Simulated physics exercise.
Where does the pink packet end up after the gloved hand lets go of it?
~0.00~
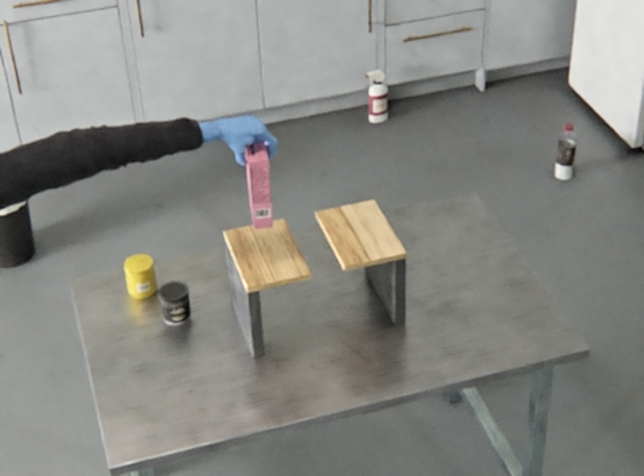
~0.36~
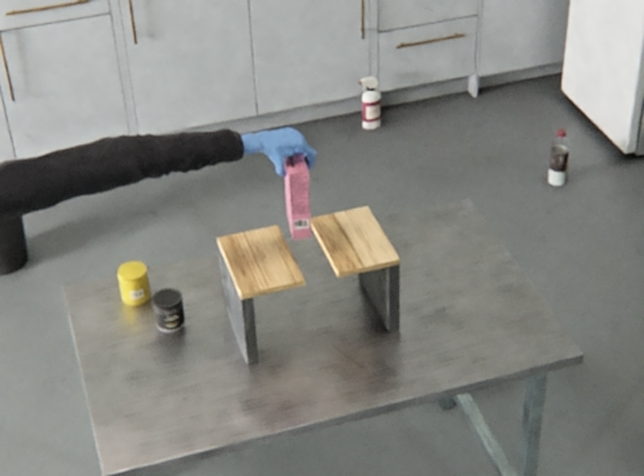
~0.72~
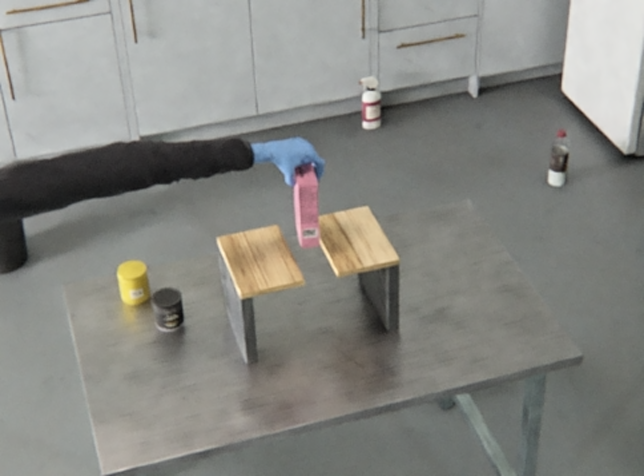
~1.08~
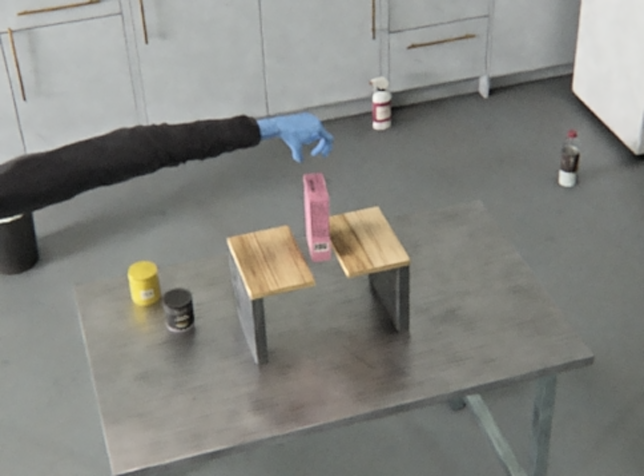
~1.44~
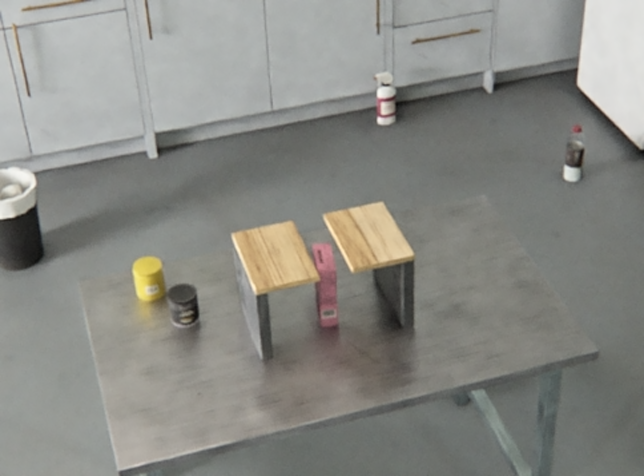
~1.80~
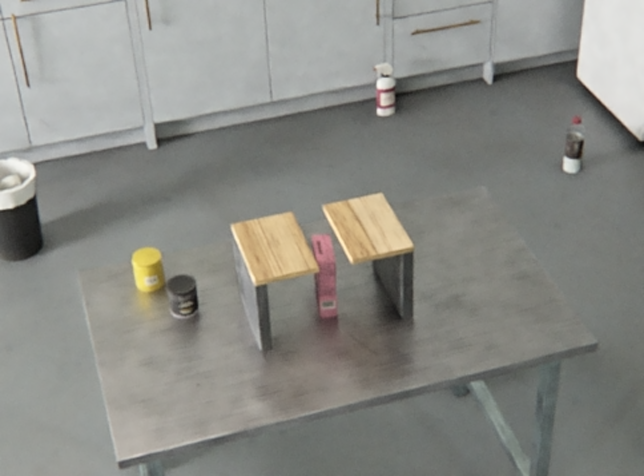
It drops through the gap between the two wooden tops and ends up standing upright on the metal table.
